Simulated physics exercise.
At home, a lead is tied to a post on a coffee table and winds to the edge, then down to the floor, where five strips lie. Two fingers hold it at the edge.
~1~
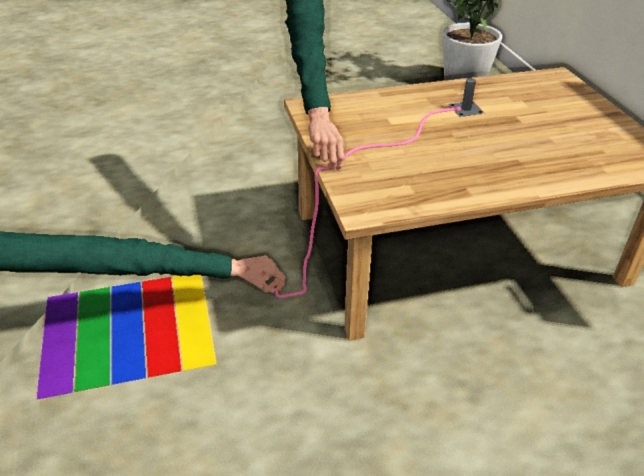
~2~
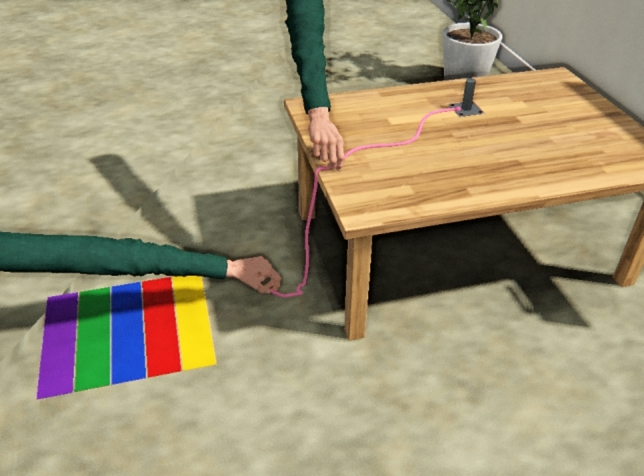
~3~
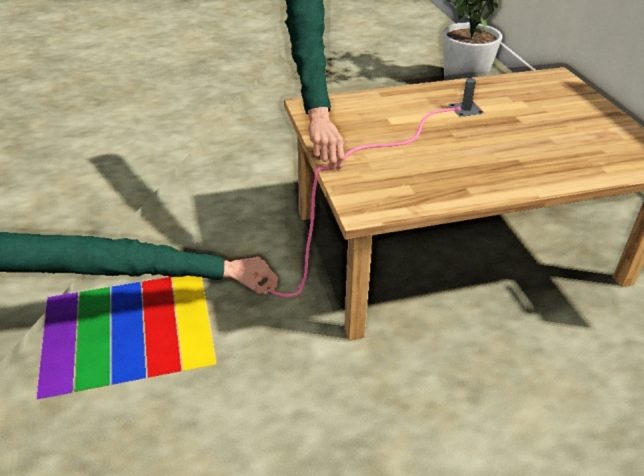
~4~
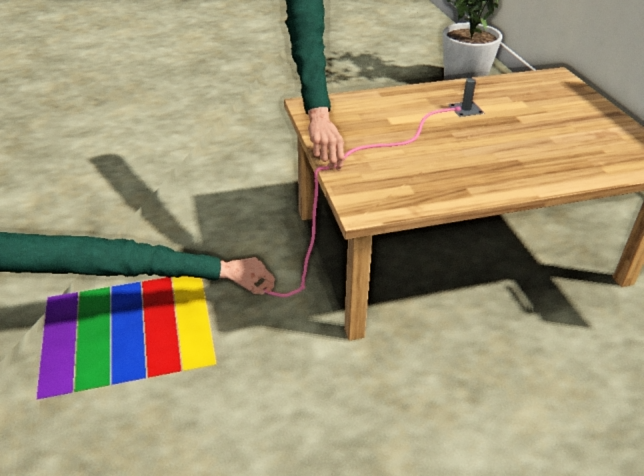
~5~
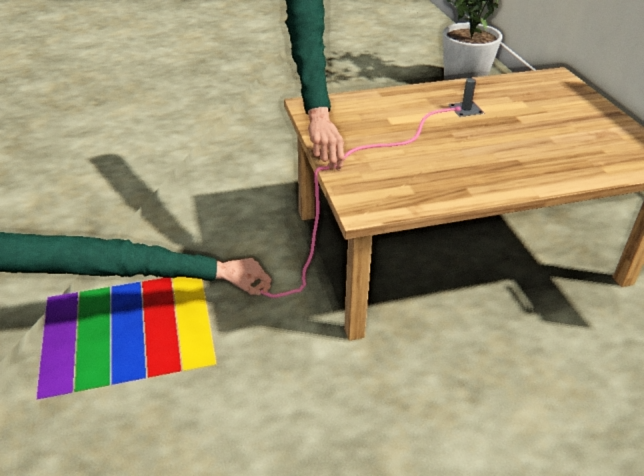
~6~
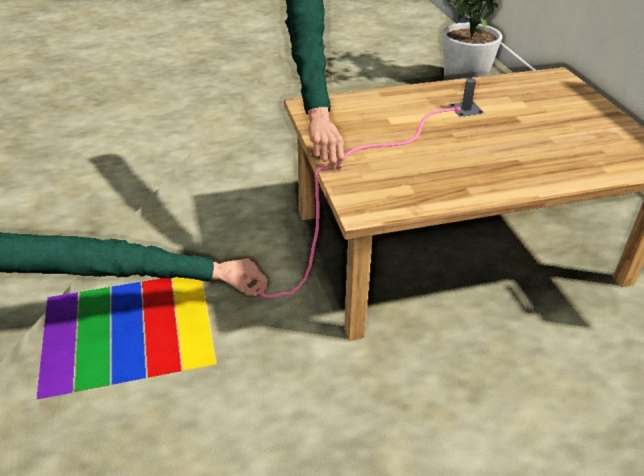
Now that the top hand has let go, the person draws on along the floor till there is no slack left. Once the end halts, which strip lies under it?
The red strip lies under it.
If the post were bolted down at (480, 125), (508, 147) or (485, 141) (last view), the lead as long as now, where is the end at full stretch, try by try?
The places are (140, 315), (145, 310) and (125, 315).
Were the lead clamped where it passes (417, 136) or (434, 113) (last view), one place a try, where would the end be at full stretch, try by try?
Estimated pixels: (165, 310), then (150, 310).
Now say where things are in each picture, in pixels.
The first frame shows end (276, 289); yellow (197, 349); red (163, 355); blue (128, 362); green (92, 368); purple (56, 375).
The second frame shows end (271, 290); lead through (435, 112) (413, 140) (354, 150) (316, 181) (307, 233) (304, 283).
The third frame shows end (269, 290).
The fourth frame shows end (265, 291); lead through (435, 112) (413, 140) (354, 150) (317, 180) (314, 233) (303, 282).
The fifth frame shows end (261, 291).
The sixth frame shows end (258, 292); lead through (435, 112) (413, 140) (354, 150) (317, 180) (316, 233) (303, 281).
A little later, end near (204, 301); over yellow.
Next, end near (170, 307); over red.
When it is tight, end near (151, 311); over red. Over red.
